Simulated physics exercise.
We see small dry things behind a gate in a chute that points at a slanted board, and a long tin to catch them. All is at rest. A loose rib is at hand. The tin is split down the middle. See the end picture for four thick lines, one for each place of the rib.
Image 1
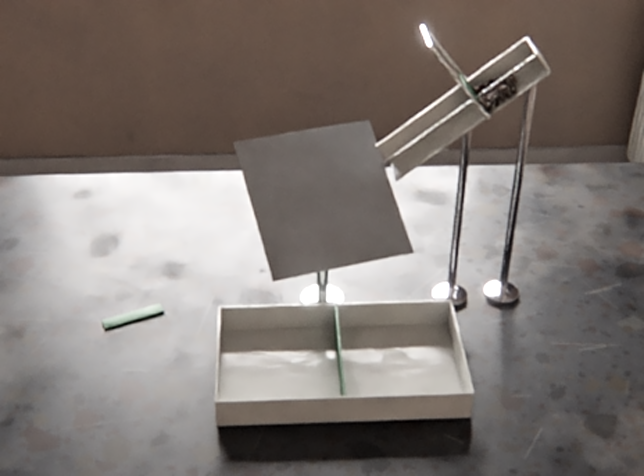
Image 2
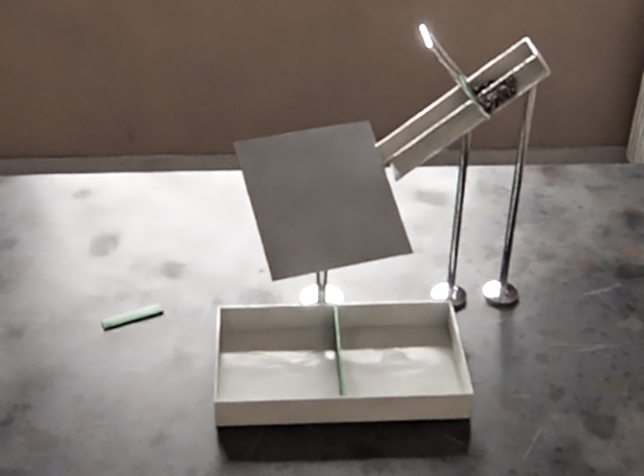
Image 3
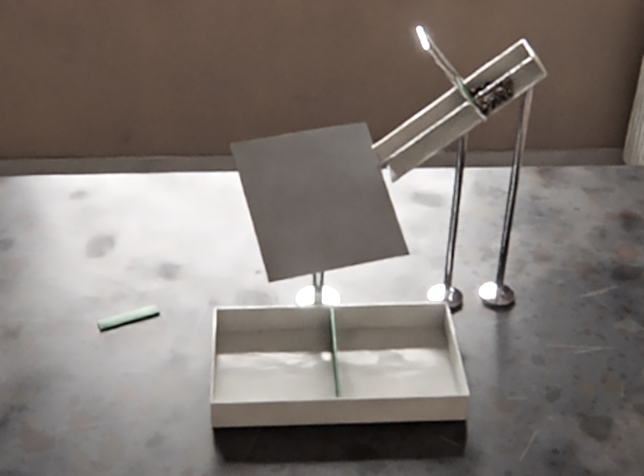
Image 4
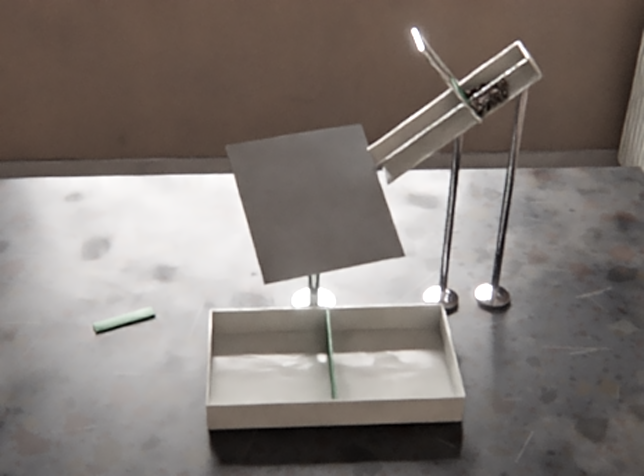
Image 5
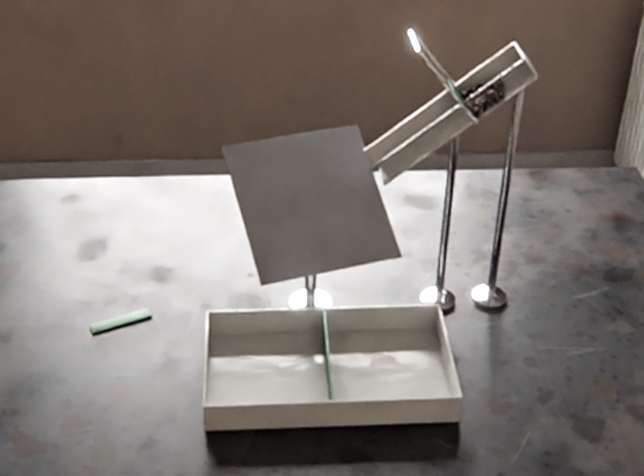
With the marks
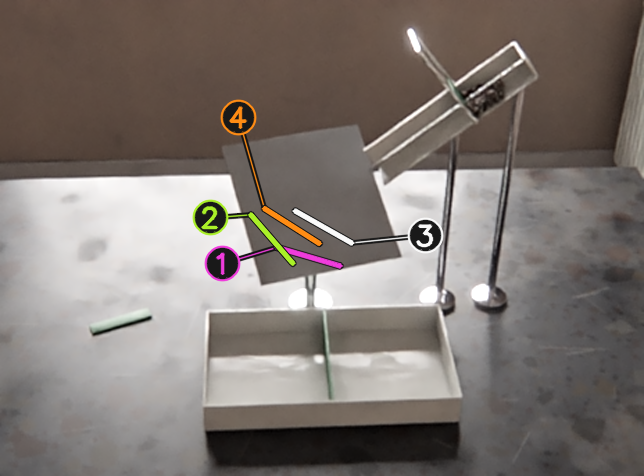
A square grey board stands tilted on a short metal stem above a mottled grey tabletop, seen from the front and slightly above against a plain brown wall. Behind it at upper right, a pale sloping chute on two metal posts holds small dark pieces behind a gate, with a white divided tin in front and a loose pale-green strip at left. Nothing in the scene moves; only the view shifts slightly, carrying everything a little leftward.
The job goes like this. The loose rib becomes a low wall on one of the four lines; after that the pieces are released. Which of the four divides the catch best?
The best line is 2.
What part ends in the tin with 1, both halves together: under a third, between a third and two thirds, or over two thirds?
Line 1 gives over two thirds.
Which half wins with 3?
The right half.
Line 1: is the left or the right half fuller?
Right.
On the marked copy, line 1 from (276, 247) to (340, 265); line 2 from (250, 214) to (292, 263); line 3 from (295, 210) to (351, 243); line 4 from (264, 208) to (319, 243).
For line 1, of what is caught, a small share in the left half, the bulk in the right.
For line 2, of what is caught, close to half in the left half, close to half in the right.
For line 3, of what is caught, a small share in the left half, all but a few in the right.
For line 4, of what is caught, close to a quarter in the left half, the bulk in the right.
